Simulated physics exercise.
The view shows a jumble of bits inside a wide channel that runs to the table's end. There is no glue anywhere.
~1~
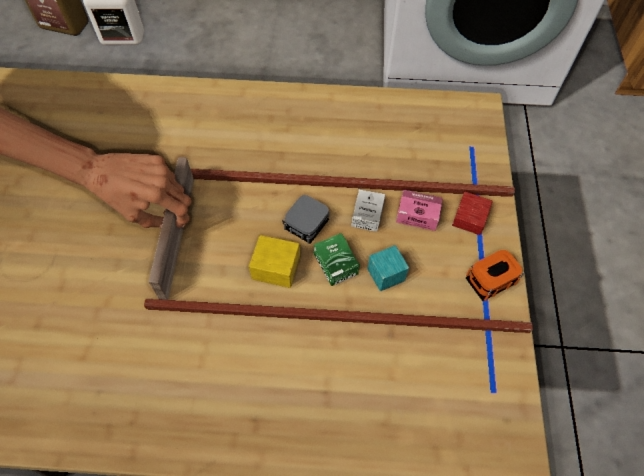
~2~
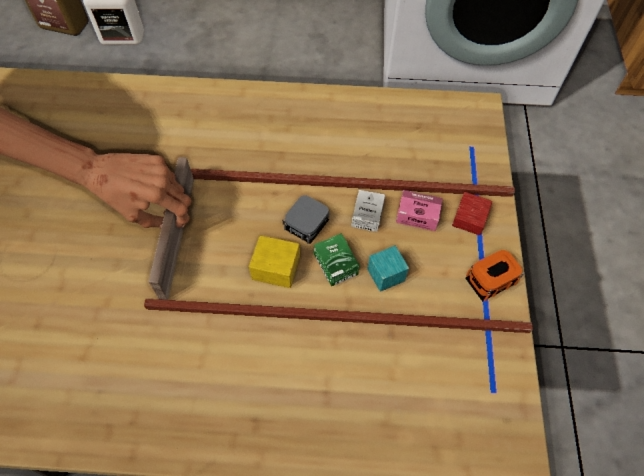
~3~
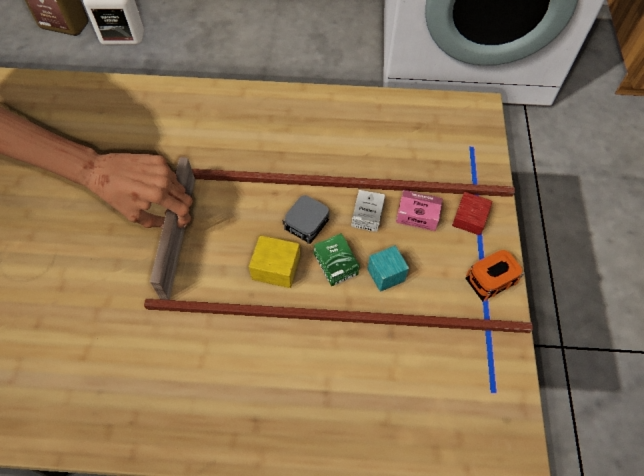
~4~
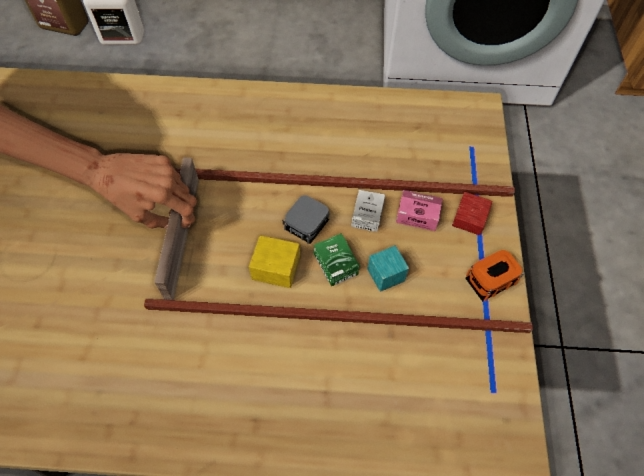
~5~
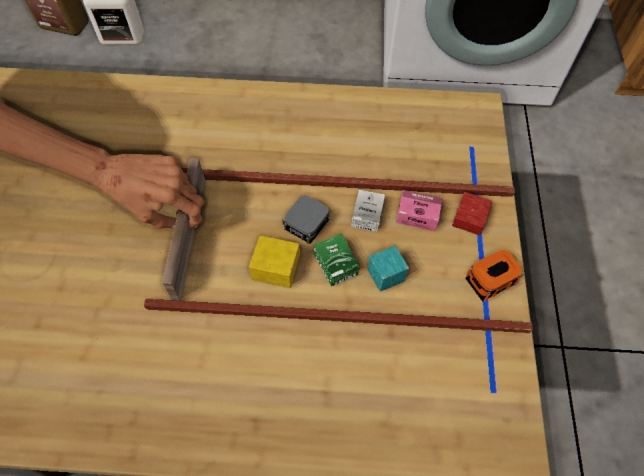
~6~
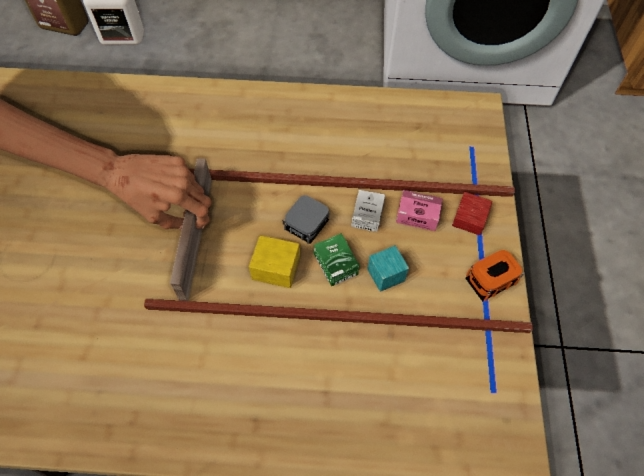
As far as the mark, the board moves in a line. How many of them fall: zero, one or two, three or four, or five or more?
Five or more.
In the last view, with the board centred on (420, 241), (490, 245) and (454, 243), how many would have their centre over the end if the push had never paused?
The numbers past the end are 2, 6 and 4.
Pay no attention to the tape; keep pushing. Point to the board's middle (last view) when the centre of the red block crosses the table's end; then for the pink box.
Its middle is about (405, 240) and about (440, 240).
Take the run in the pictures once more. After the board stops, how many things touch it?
I count 2 of them.
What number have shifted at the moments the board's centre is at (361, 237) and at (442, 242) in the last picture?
The first number is 7, the next one 8.
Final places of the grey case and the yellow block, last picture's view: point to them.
Roughly (497, 224), and the other roughly (507, 273).
Early on, none off yet; orange case at rest near (494, 275); red block at rest near (472, 213); pink box at rest near (419, 210).
Finally, the number that fall off is five or more; lost, green box, white box, turquoise block, pink box, red block and orange case.
